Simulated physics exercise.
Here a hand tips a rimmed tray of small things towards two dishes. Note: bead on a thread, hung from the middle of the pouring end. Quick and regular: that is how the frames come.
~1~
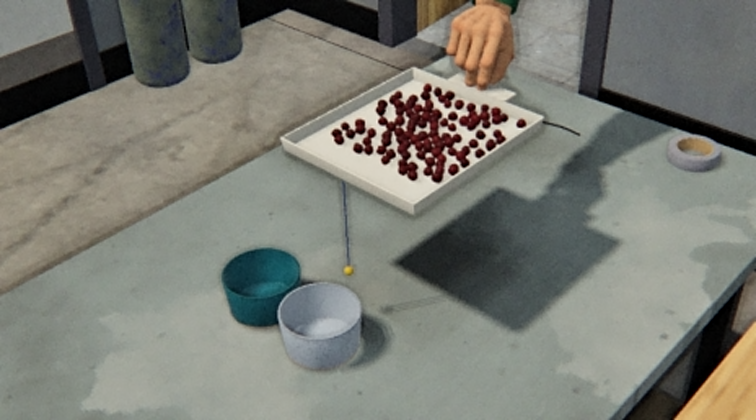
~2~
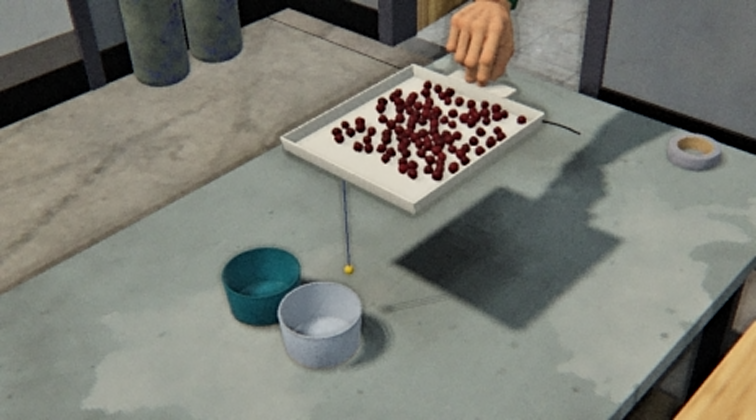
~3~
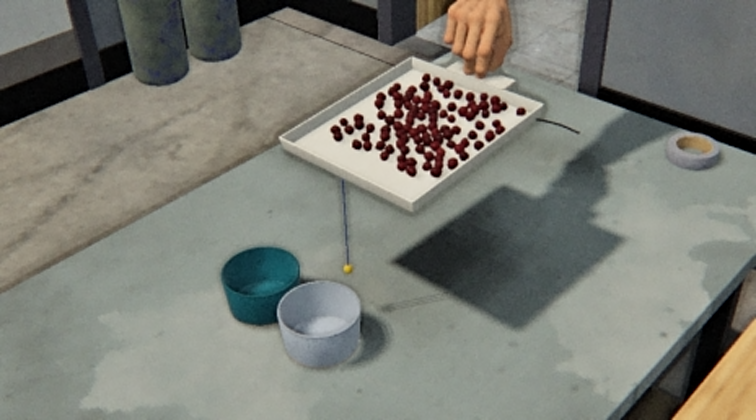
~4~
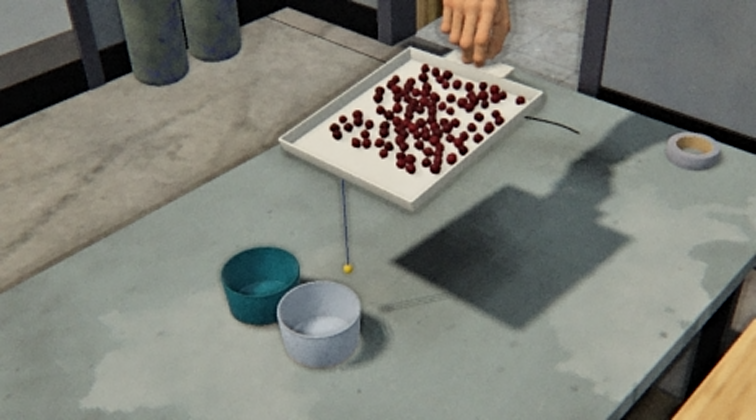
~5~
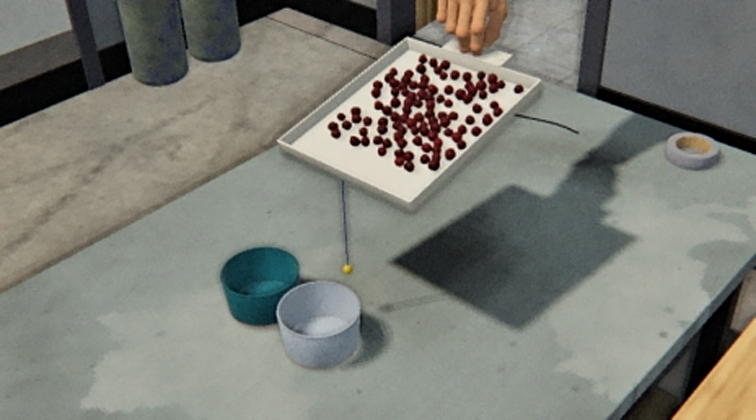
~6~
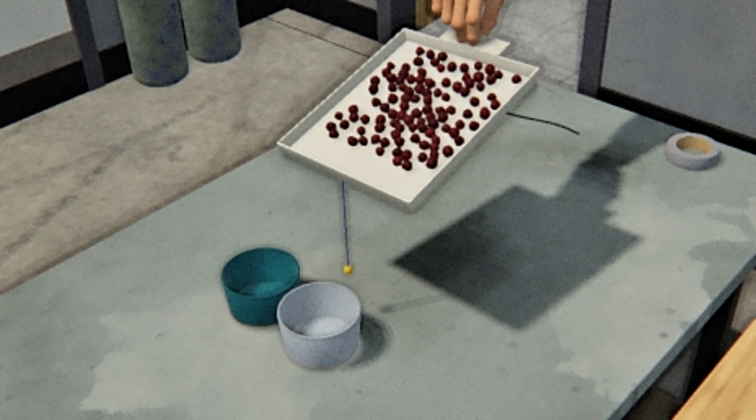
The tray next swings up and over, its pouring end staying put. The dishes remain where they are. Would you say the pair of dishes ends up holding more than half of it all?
Most is saved.
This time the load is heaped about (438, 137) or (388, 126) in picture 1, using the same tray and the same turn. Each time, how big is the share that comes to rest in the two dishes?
Roughly 70 and 80 percent, in that order.
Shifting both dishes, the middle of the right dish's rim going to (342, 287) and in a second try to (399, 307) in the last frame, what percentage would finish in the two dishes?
Trial 1: 40 percent; trial 2: 10 percent.
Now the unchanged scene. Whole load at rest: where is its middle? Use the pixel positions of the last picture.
About pixel (309, 333).
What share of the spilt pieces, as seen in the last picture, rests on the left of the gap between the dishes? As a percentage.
60 per cent, about.
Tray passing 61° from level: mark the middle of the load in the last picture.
Look close to (341, 146) in the last picture.
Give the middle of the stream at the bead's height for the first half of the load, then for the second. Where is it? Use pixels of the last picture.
The opening half passes (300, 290), the closing half (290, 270).
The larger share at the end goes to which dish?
So the winner turns out to be the right-side one.
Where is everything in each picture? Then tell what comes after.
Corners of the pouring end at (284, 138) and (413, 202), level; middle of the load at (434, 134), dried cherries; left dish at (233, 306); right dish at (291, 346); bead on its thread at (349, 271), in the first picture.
Corners of the pouring end at (284, 137) and (413, 201), level; middle of the load at (434, 132), in the second picture.
Corners of the pouring end at (283, 137) and (412, 200), tipped barely, lowest at the left corner; middle of the load at (433, 127), in the third picture.
Corners of the pouring end at (282, 138) and (411, 199), tipped a little, lowest at the left corner; middle of the load at (432, 120), in the fourth picture.
Corners of the pouring end at (281, 140) and (409, 199), tipped a little, lowest at the left corner; middle of the load at (430, 114), in the fifth picture.
Corners of the pouring end at (281, 142) and (409, 199), tipped clearly, lowest at the left corner; middle of the load at (427, 109); left dish at (233, 305); right dish at (291, 345), in the sixth picture.
Soon, tray tipped steeply; nearly all on the tray; a stray few in the left dish; a stray few in the air.
A while on, tray tipped right over; nearly all on the tray; a stray few in the right dish; a stray few in the left dish; a stray few outside both; a stray few in the air.
Towards the end, tray tipped past a quarter turn; about half in the right dish; about a quarter in the left dish; about a quarter outside both; a stray few in the air.
Finally, tray tipped past a quarter turn; about half in the right dish; about a quarter in the left dish; about a quarter outside both; a stray few in the air.
